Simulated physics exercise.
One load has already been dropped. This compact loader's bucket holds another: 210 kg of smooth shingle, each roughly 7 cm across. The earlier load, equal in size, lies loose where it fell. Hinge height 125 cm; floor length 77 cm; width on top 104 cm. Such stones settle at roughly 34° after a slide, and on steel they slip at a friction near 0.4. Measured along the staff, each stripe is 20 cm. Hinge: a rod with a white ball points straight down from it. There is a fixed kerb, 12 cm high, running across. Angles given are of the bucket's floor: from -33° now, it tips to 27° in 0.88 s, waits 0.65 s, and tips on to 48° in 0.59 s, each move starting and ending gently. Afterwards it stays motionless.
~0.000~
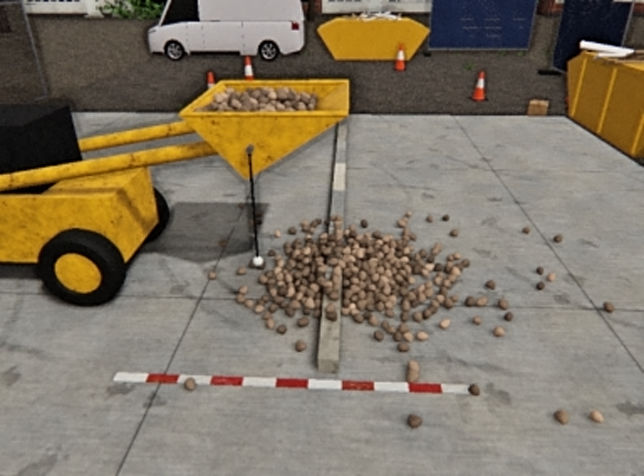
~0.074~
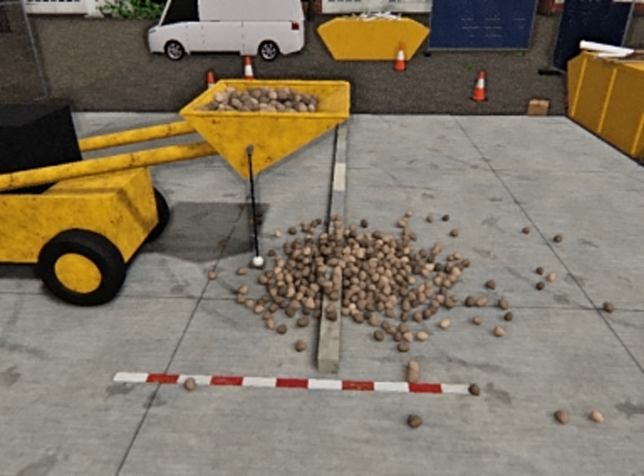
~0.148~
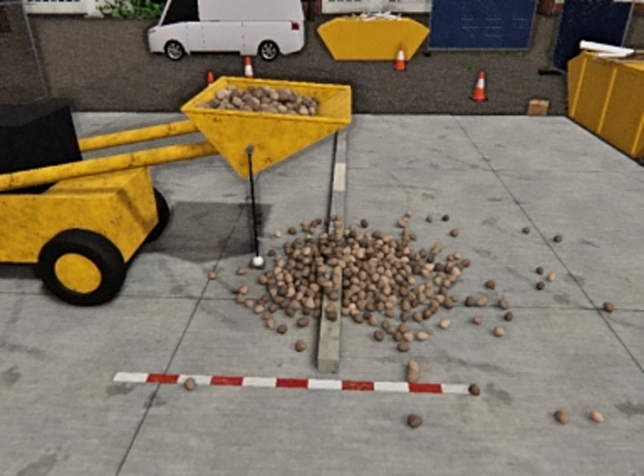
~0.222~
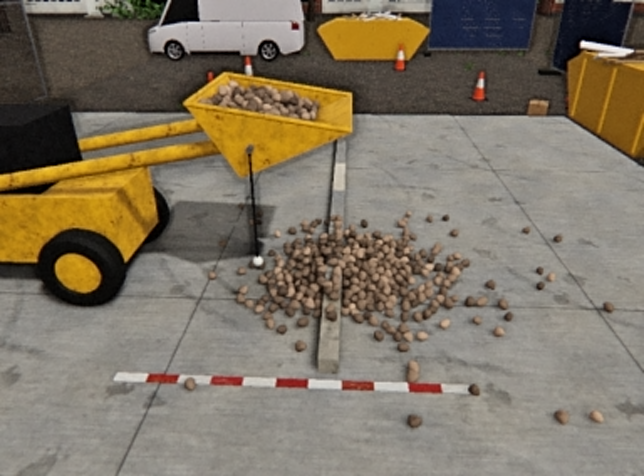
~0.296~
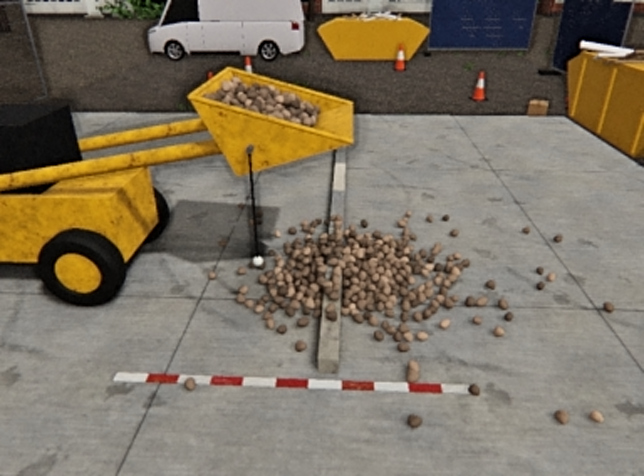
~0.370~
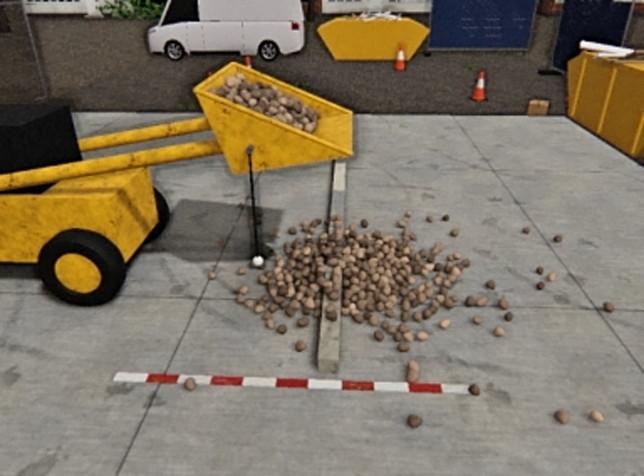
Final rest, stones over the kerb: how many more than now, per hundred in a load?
100 per hundred.
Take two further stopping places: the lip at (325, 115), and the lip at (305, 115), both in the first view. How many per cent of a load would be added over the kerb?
95 %, then 85 %.
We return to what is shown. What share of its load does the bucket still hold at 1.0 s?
It still holds about 90 per cent.
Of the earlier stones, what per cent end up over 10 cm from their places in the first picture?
Near 20 per cent, I reckon.
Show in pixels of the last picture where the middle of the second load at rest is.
The middle lies near (404, 266) in the last picture.
After 0.7 s the floor is at 18°; in per cent of one load, 100 in the bucket, 40 on this side of the kerb, 60 over the kerb; the foremost stones are at (557, 293).
After 1.0 s the floor is at 27°; in per cent of one load, 91 in the bucket, 44 on this side of the kerb, 65 over the kerb; the foremost stones are at (557, 293).
After 2.6 s the floor is at 48°; in per cent of one load, 0 in the bucket, 40 on this side of the kerb, 160 over the kerb; the foremost stones are at (565, 269).
After 5.1 s the floor is at 48°; in per cent of one load, 0 in the bucket, 40 on this side of the kerb, 160 over the kerb; the foremost stones are at (565, 269). Net gain over the kerb, 100.
